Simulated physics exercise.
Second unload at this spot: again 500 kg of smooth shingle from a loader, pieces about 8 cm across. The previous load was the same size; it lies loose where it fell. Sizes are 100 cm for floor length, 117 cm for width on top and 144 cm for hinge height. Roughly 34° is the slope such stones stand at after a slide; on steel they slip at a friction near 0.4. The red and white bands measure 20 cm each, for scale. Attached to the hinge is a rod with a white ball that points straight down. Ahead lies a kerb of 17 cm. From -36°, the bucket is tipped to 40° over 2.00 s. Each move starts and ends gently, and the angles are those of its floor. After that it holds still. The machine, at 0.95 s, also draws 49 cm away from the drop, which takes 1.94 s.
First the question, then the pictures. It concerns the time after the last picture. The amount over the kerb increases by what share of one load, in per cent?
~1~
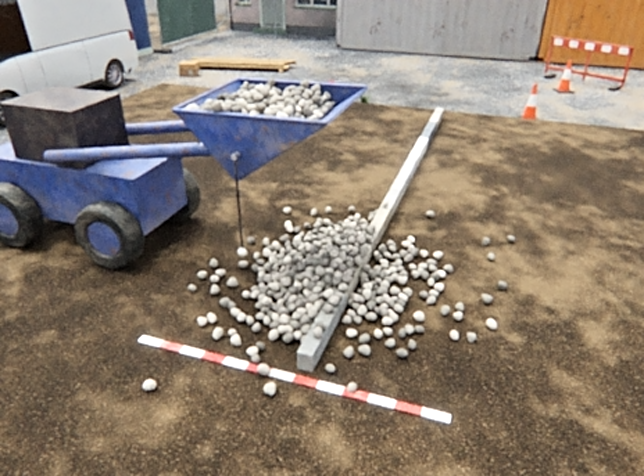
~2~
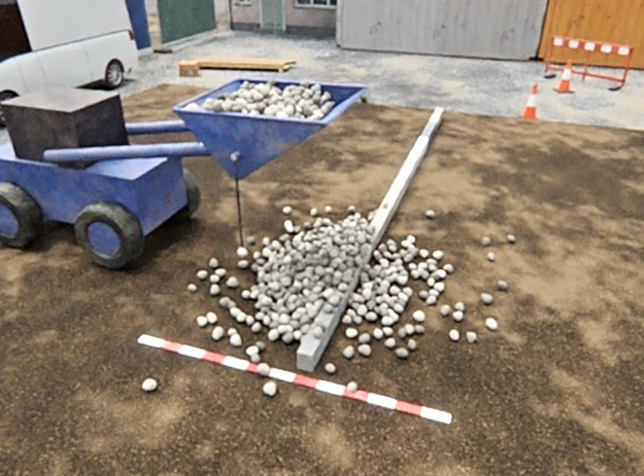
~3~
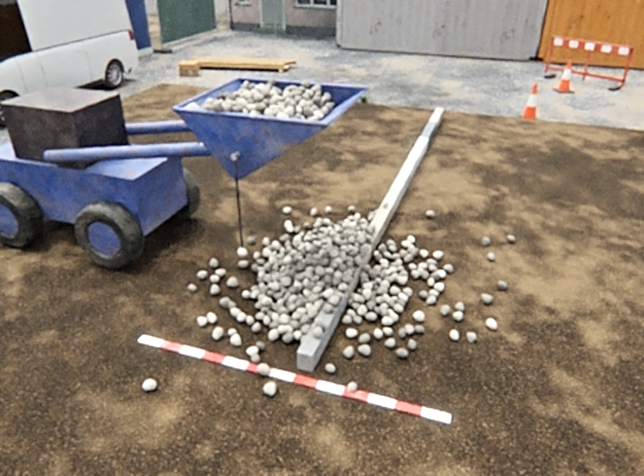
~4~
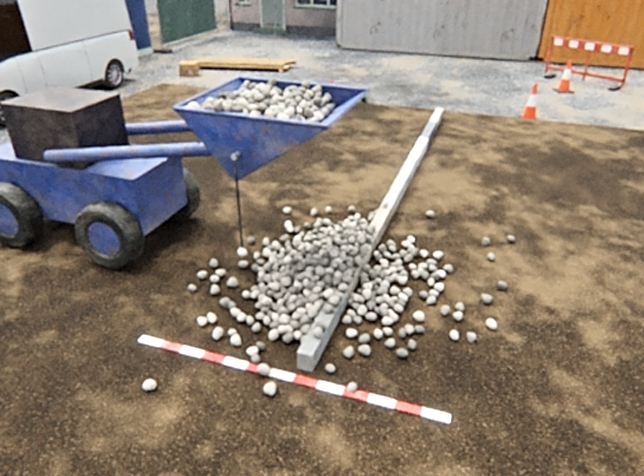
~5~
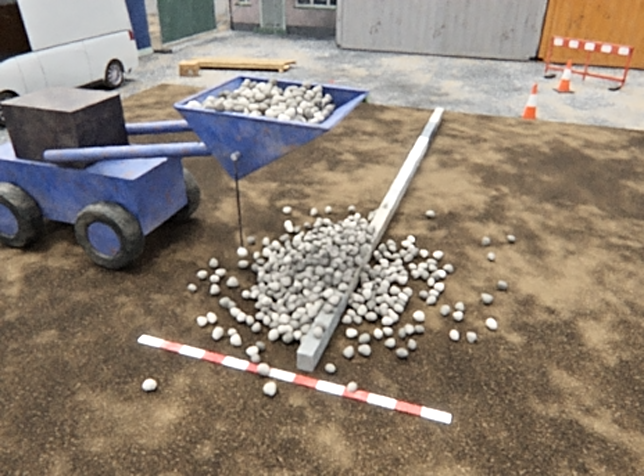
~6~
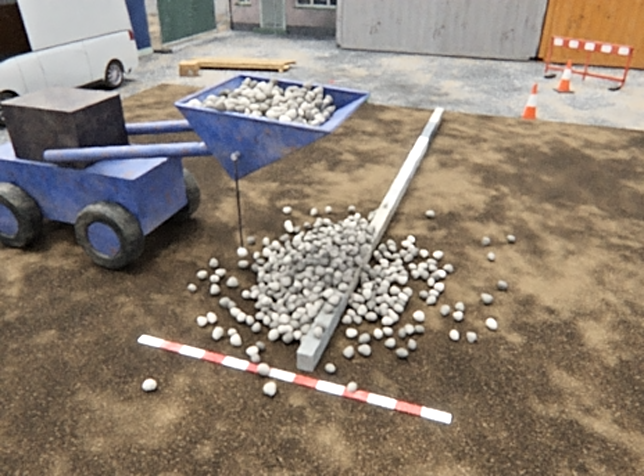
By about 45 per cent of a load.
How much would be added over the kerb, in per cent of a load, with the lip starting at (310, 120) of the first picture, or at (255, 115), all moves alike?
Near 25 in a hundred, then near 0 in a hundred.
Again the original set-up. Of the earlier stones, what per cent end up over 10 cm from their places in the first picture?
Around 25 in a hundred.
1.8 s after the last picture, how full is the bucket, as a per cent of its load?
About 15 percent is still in there.
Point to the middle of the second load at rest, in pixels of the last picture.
Near (343, 266).
Then, 1.2 s after the last picture the floor is at 28°; in per cent of one load, 89 in the bucket, 91 on this side of the kerb, 20 over the kerb; the foremost stones are at (488, 284).
Then, 1.8 s after the last picture the floor is at 40°; in per cent of one load, 13 in the bucket, 137 on this side of the kerb, 50 over the kerb; the foremost stones are at (488, 284).
Then, 3.0 s after the last picture the floor is at 40°; in per cent of one load, 0 in the bucket, 136 on this side of the kerb, 64 over the kerb; the foremost stones are at (505, 307).
Then, 5.8 s after the last picture the floor is at 40°; in per cent of one load, 0 in the bucket, 136 on this side of the kerb, 64 over the kerb; the foremost stones are at (505, 307). Net gain over the kerb, 45.
